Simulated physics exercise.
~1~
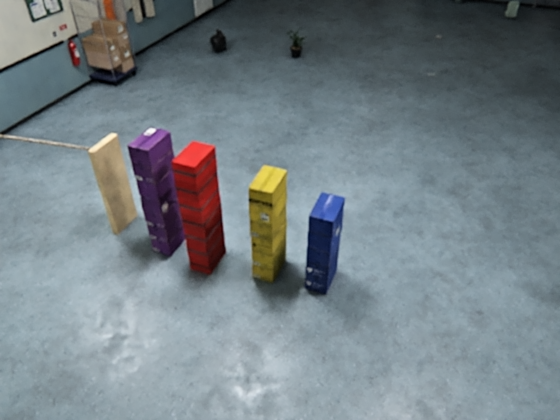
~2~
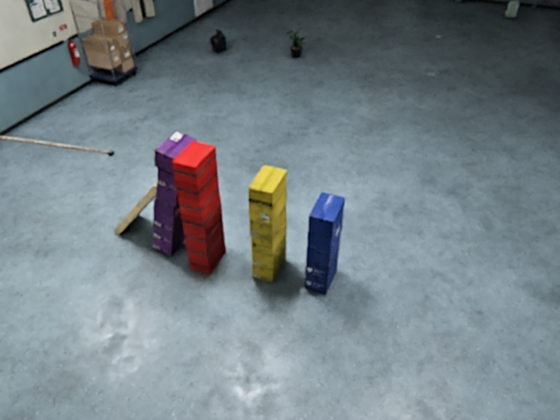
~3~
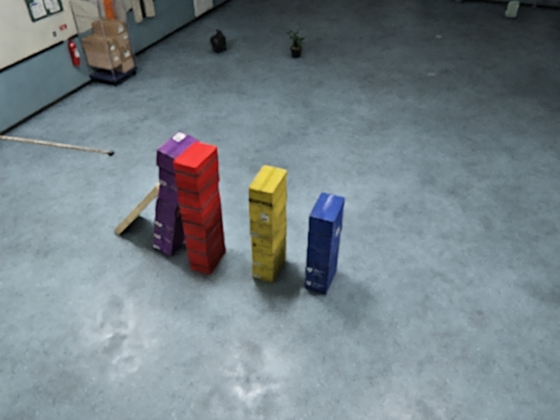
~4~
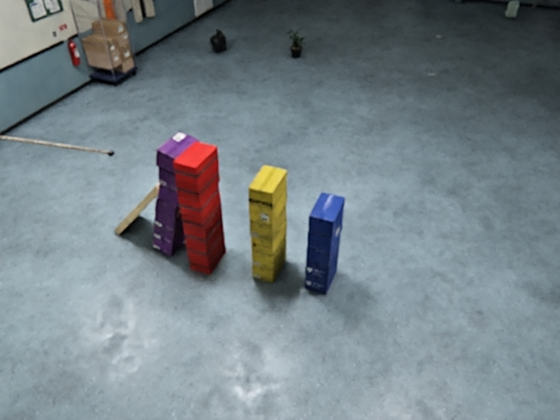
Purple carton pile tilting right against the red pile after a pushed board topples into it, yellow and blue piles left standing.
